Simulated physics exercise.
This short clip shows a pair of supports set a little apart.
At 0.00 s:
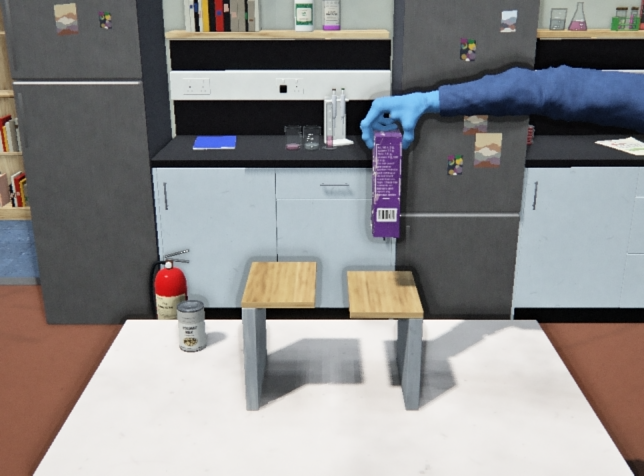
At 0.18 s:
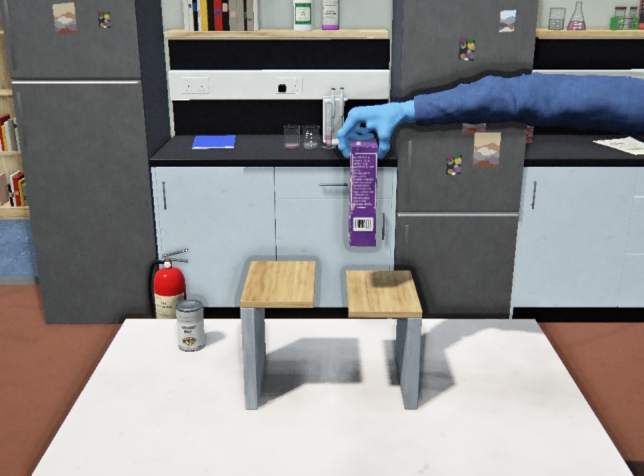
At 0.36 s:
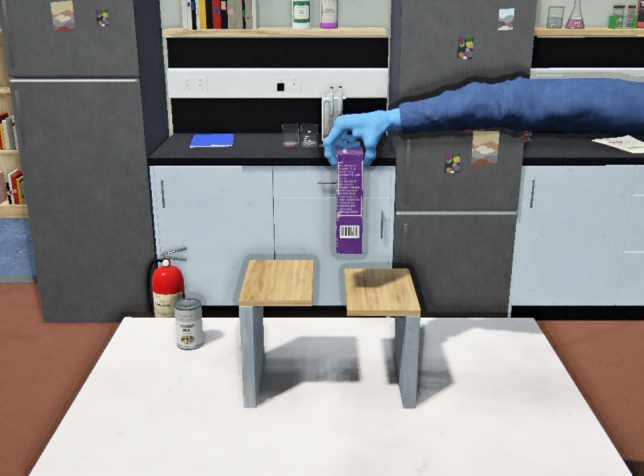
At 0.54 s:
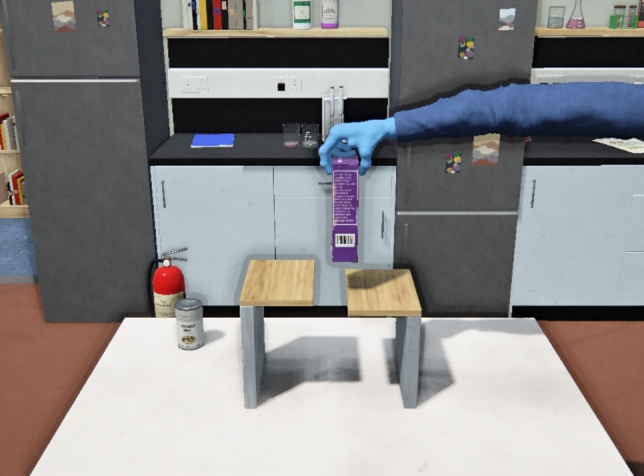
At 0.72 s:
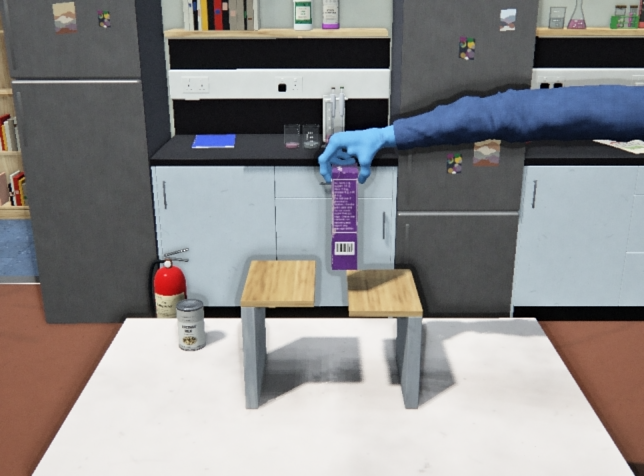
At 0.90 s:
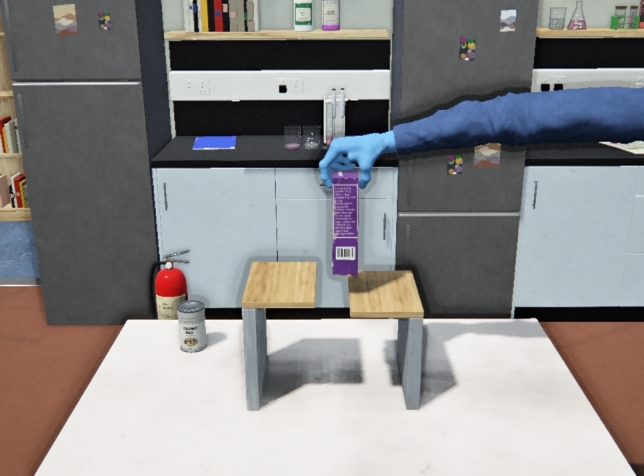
A purple carton, gripped from above by a blue-gloved hand, moved left and slightly down until it hung over the gap between two wooden-topped supports, while a tin stayed still on the white table.
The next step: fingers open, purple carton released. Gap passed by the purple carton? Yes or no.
No.
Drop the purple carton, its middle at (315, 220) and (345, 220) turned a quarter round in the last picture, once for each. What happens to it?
The first attempt does not get through, the second attempt does not get through.
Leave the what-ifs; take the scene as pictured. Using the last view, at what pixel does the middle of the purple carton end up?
Near pixel (300, 269).
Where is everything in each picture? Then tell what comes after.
The first picture shows being brought over the gap; purple carton (386, 183); white tin (192, 326).
The second picture shows being brought over the gap; purple carton (363, 192); white tin (191, 326).
The third picture shows being brought over the gap; purple carton (349, 200); white tin (189, 324).
The fourth picture shows being brought over the gap; purple carton (345, 208); white tin (190, 324).
The fifth picture shows being brought over the gap; purple carton (344, 216); white tin (191, 325).
The sixth picture shows held still over the gap; purple carton (345, 221); white tin (192, 326).
After 1.20 s, purple carton turned 5° from how it was put near (341, 244).
After 1.40 s, purple carton turned 42° from how it was put near (312, 259).
In the end (2.0 s), toppled on the stand or table, purple carton; white tin unmoved. At the end, from the last picture's camera, purple carton near (300, 268). The carton stays on top.
